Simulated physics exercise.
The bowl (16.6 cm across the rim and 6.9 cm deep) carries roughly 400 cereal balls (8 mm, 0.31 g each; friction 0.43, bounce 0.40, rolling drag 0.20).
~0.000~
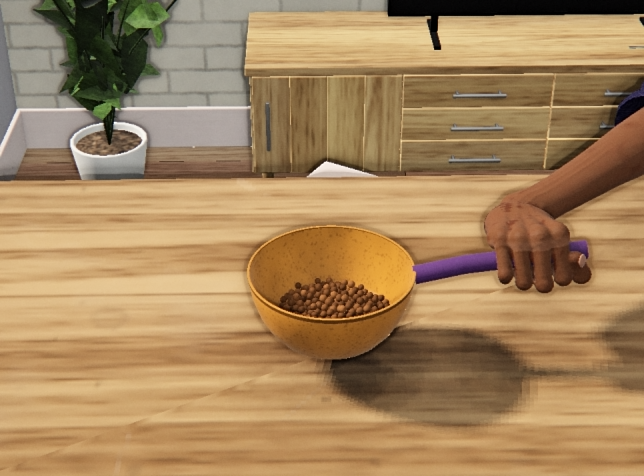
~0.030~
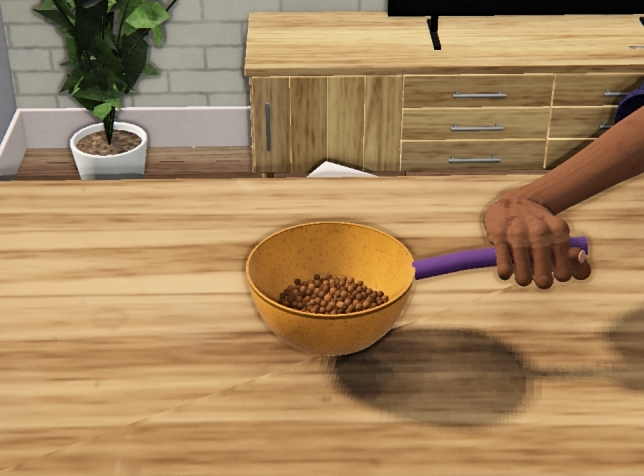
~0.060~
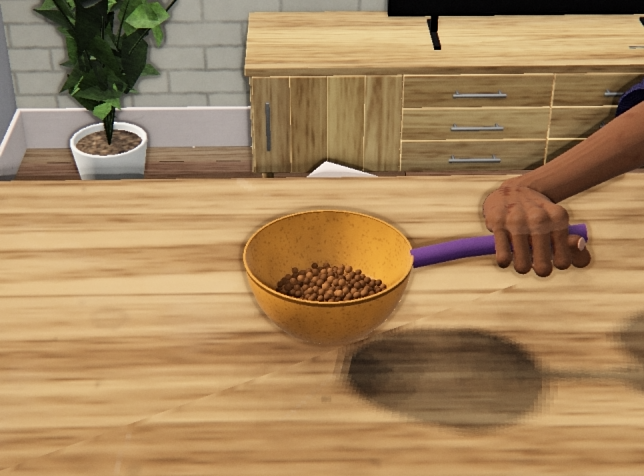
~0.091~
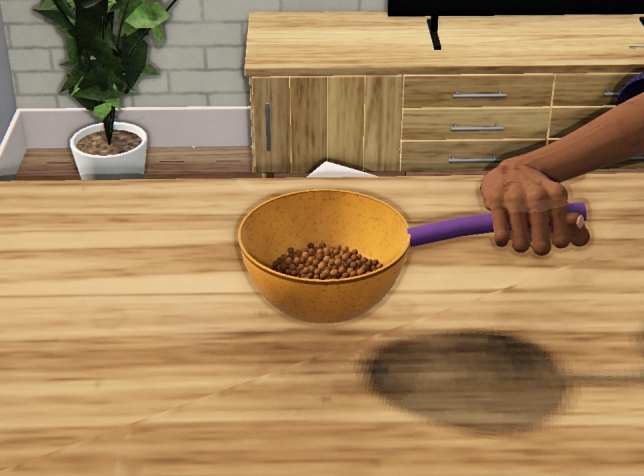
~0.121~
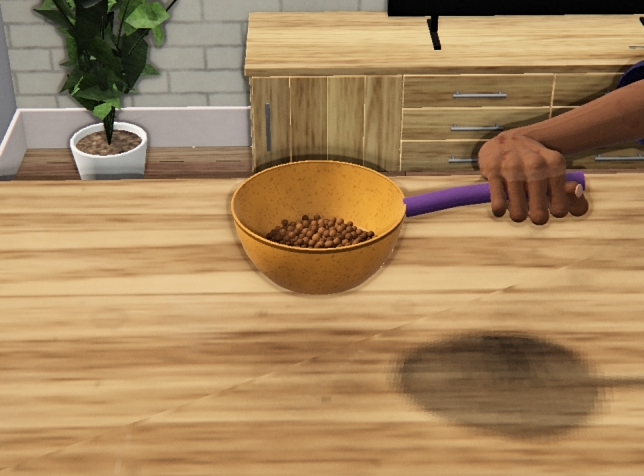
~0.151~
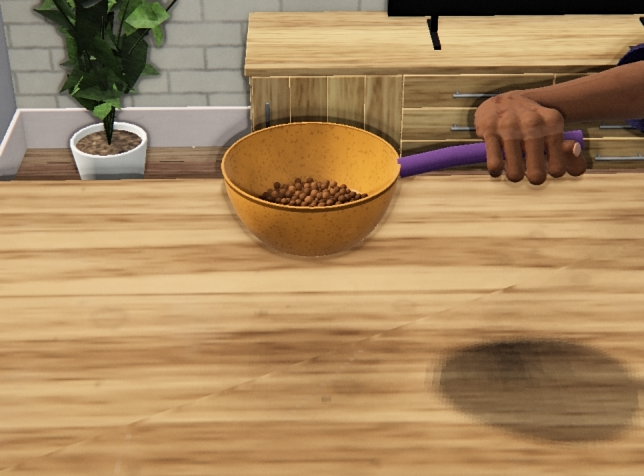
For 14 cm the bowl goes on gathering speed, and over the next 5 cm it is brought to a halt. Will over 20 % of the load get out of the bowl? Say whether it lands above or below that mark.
The share lands above the mark.
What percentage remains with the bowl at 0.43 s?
I'd put it at some 60 per cent of the load.
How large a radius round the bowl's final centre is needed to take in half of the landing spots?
It comes to close to 16 centimetres.
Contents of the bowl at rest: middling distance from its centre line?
It is around 4.0 cm.
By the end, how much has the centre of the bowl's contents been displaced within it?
Some 0.5 cm.
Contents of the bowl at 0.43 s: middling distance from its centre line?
6.0 cm or so.
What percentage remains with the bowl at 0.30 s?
Roughly 80 per cent.
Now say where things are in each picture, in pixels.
Bowl at (331, 328); tilt 0 degrees; moved 0.0 cm; top of the load at (338, 285), in the first frame.
Bowl at (330, 324); tilt 0 degrees; moved 0.5 cm; top of the load at (337, 281), in the second frame.
Bowl at (328, 311); tilt 0 degrees; moved 2.0 cm; top of the load at (335, 270), in the third frame.
Bowl at (324, 289); tilt 0 degrees; moved 4.5 cm; top of the load at (331, 250), in the fourth frame.
Bowl at (319, 258); tilt 0 degrees; moved 8.0 cm; top of the load at (326, 222), in the fifth frame.
Bowl at (311, 217); tilt 0 degrees; moved 12.4 cm; top of the load at (319, 185). Its speed is now 1.65 m/s, in the sixth frame.
After 0.30 s, bowl 80 %, in the air 20 %; middle of the pieces not yet landed near (263, 55).
Then, at 0.43 s, bowl 60 %, in the air 40 %; middle of the pieces not yet landed near (225, 90).
After 0.54 s, bowl 55 %, in the air 45 %; middle of the pieces not yet landed near (224, 181).
After 0.65 s, fallen left of where it stops 40 %, bowl 55 %, in the air 5 %; middle of the pieces not yet landed near (280, 167).
By 1.1 s all is still; fallen left of where it stops 45 %, bowl 55 %.
